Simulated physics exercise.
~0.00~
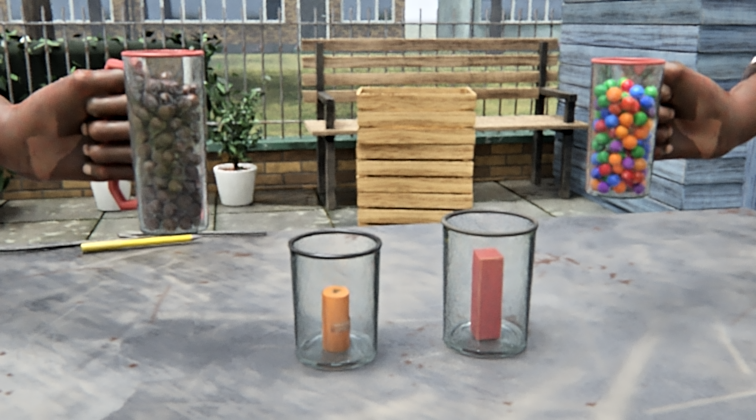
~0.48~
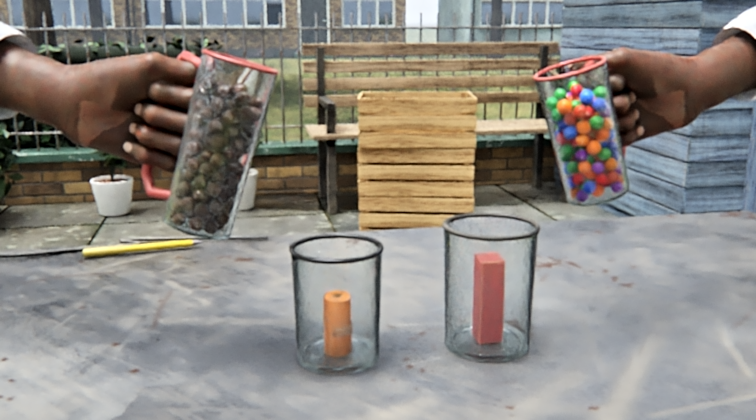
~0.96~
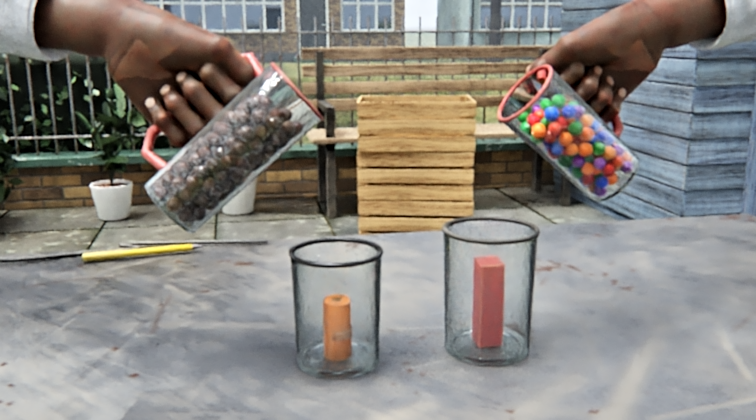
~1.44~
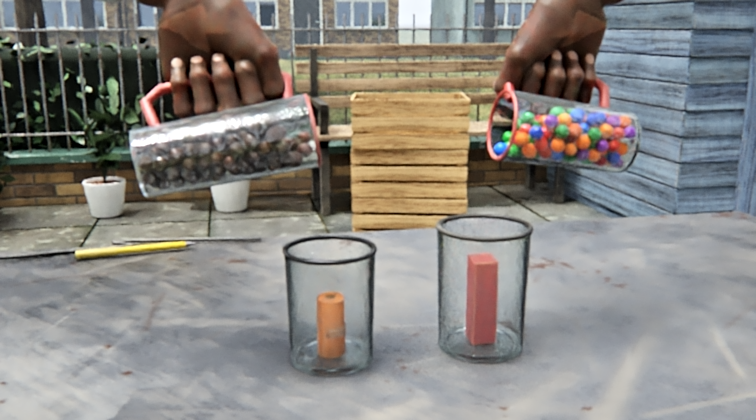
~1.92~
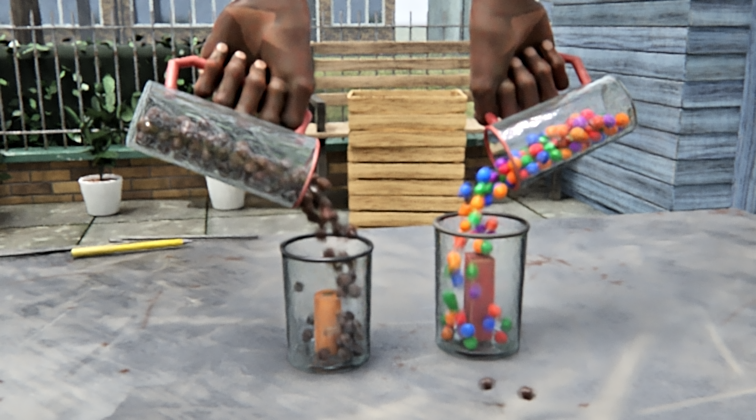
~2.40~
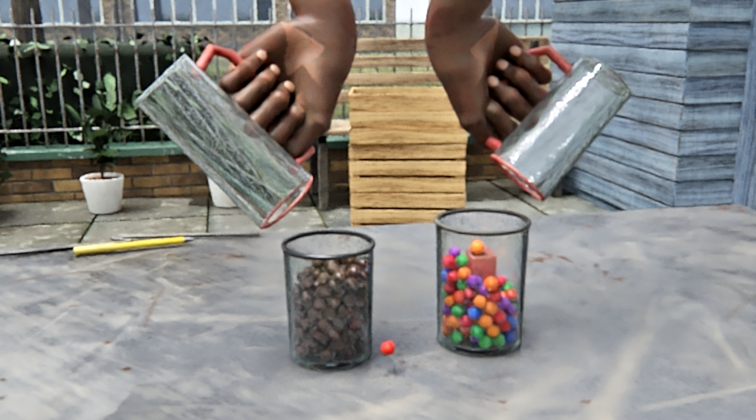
On an outdoor table, two hands tipped clear cups, pouring dark brown pieces over an orange cylinder in the left glass and colourful balls around a red block in the right, until the cylinder was buried while the block's top still showed.
